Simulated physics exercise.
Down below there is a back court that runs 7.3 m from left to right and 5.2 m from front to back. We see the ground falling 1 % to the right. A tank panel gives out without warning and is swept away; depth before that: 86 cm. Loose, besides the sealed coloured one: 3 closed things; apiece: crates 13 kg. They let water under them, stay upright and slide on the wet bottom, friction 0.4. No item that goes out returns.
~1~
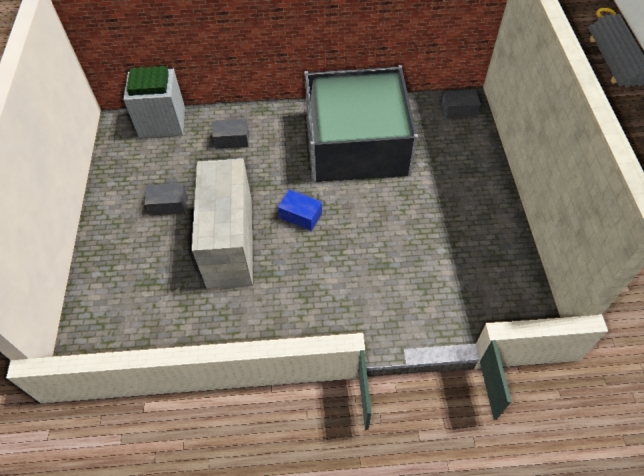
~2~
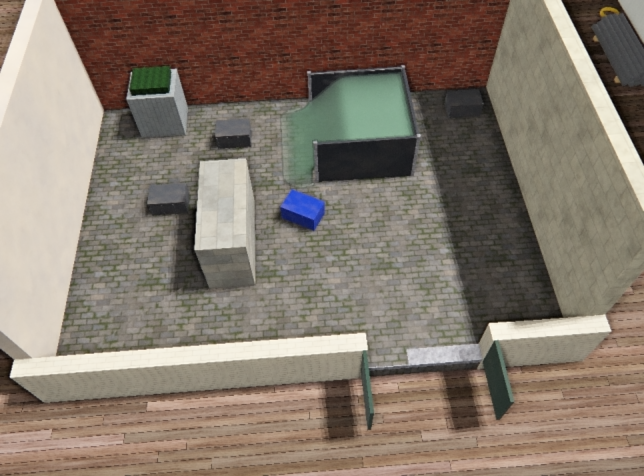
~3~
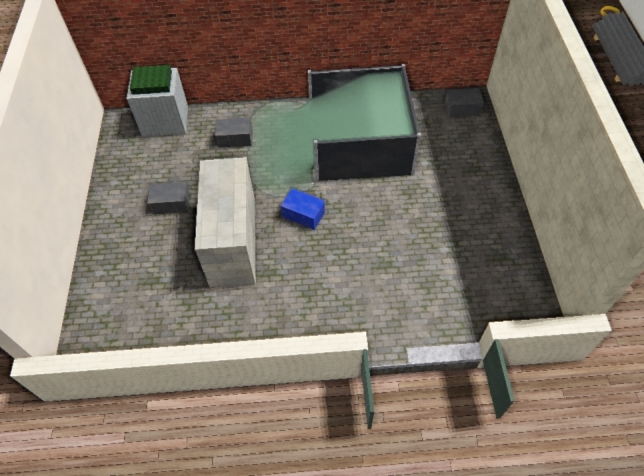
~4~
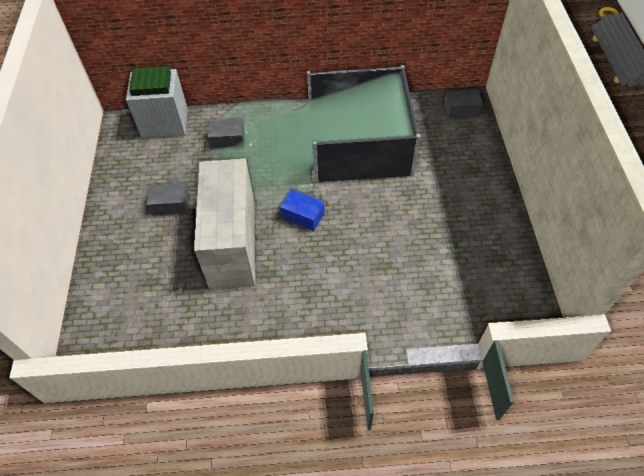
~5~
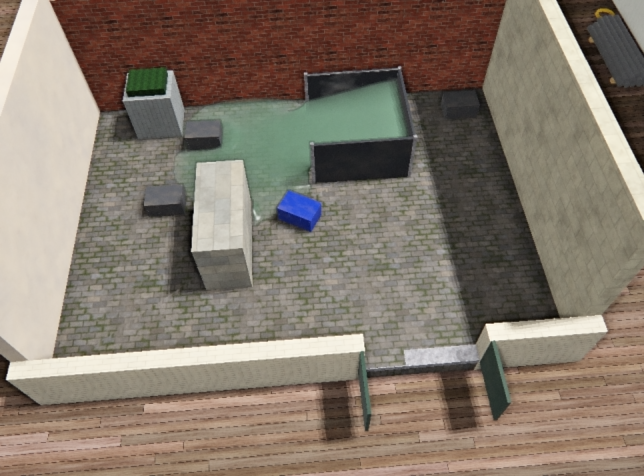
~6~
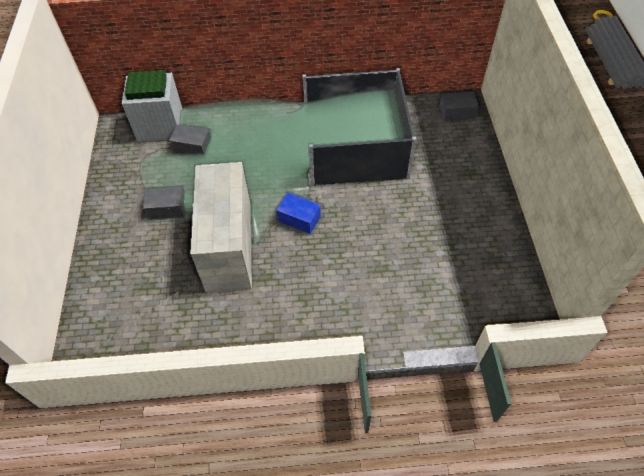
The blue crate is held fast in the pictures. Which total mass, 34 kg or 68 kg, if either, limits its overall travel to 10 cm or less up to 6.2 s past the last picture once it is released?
To my eye, the lighter setting does the job.
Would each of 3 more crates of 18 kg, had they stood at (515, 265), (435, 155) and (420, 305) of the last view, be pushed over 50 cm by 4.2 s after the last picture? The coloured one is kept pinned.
Going through them in turn, the answers are not too far, not too far and not too far.
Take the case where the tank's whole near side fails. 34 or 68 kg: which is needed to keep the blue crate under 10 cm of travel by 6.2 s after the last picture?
Result: Both masses insufficient.
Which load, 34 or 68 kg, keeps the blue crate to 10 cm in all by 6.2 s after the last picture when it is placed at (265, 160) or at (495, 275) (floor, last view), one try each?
First spot: No mass works; second spot: Light mass works.
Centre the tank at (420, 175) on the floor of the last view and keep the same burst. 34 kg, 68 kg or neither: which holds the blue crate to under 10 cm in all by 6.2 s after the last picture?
Well, in that case even the heavier fails.
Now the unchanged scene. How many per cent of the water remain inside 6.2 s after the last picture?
Around 98 per cent of the water is still in there.
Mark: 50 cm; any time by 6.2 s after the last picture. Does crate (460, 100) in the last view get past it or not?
Below the mark.
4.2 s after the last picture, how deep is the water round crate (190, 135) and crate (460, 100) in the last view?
About 11 and 2 cm.
Then, 0.6 s after the last picture the blue crate would be 0 cm from its start with 34 kg and 0 cm from its start with 68 kg; 1 cm of water round it then.
Then, 2.3 s after the last picture the blue crate would be 0 cm from its start with 34 kg and 0 cm from its start with 68 kg; 1 cm of water round it then.
Then, 4.2 s after the last picture the blue crate would be 0 cm from its start with 34 kg and 0 cm from its start with 68 kg; 4 cm of water round it then.
Then, 6.2 s after the last picture the blue crate would be 0 cm from its start with 34 kg and 0 cm from its start with 68 kg; 4 cm of water round it then.
